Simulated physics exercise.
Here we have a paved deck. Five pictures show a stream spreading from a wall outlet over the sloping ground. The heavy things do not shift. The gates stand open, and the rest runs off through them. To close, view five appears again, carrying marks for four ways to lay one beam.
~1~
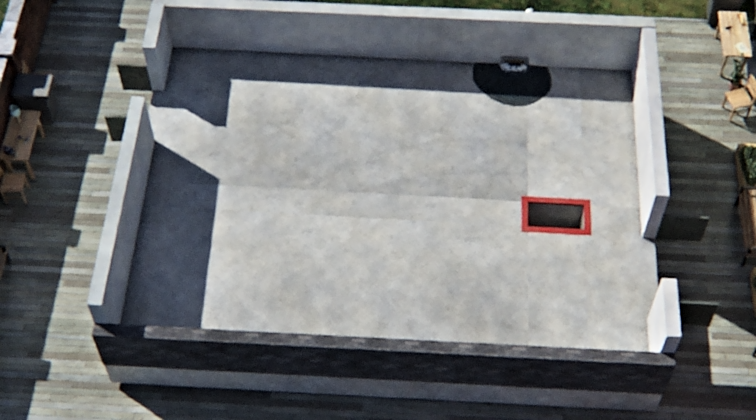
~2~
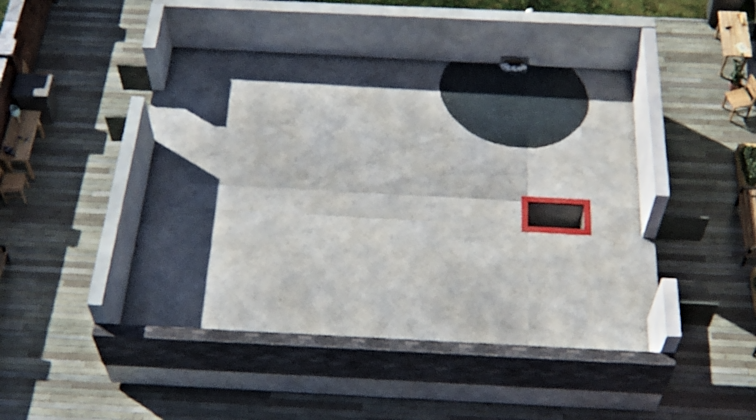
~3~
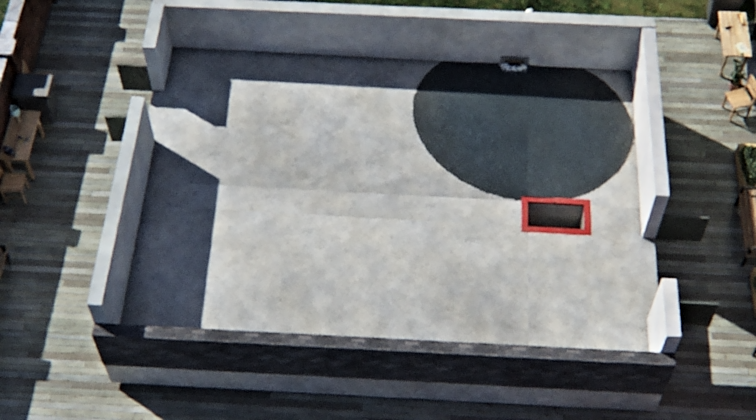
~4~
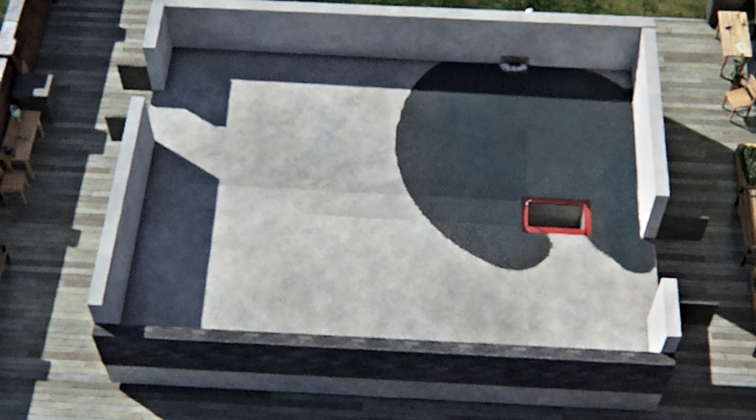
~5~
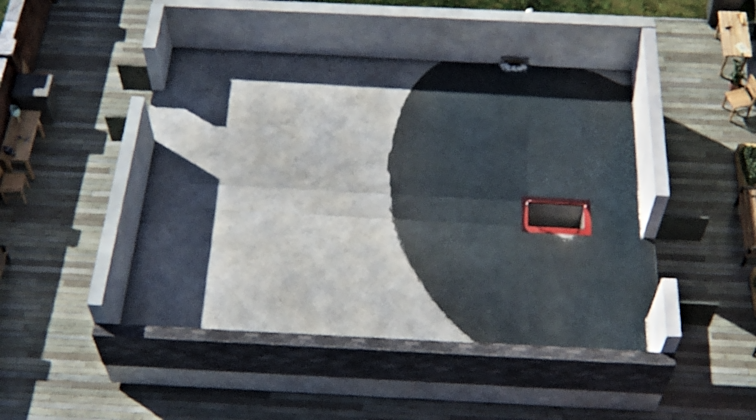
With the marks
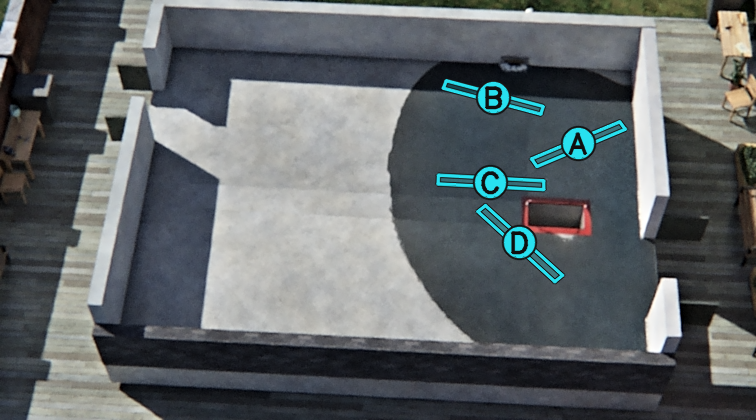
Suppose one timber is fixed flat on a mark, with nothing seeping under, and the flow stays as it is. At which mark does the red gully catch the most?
It is D.
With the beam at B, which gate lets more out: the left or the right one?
More leaves on the right.
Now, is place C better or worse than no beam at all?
Worse.
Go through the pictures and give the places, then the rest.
Outfall at (514, 61); red gully at (556, 216); open gate at (645, 278); open gate at (160, 115); water covers 2 % of the ground and shows as far out as (504, 100); red gully still dry.
Water covers 8 % of the ground and shows as far out as (547, 141); red gully still dry.
Water covers 17 % of the ground and shows as far out as (542, 198); red gully still dry.
Water covers 27 % of the ground and shows as far out as (645, 261); red gully taking water.
Water covers 41 % of the ground and shows as far out as (636, 333); red gully taking water.
On the marked copy, A from (534, 162) to (622, 125); B from (444, 84) to (542, 110); C from (438, 179) to (543, 185); D from (481, 208) to (558, 278).
If A is chosen, about 16 % of the stream runs into the red gully, about 76 % out by the gates.
If B is chosen, about 19 % of the stream runs into the red gully, about 70 % out by the gates.
If C is chosen, about 14 % of the stream runs into the red gully, about 77 % out by the gates.
If D is chosen, about 32 % of the stream runs into the red gully, about 62 % out by the gates.
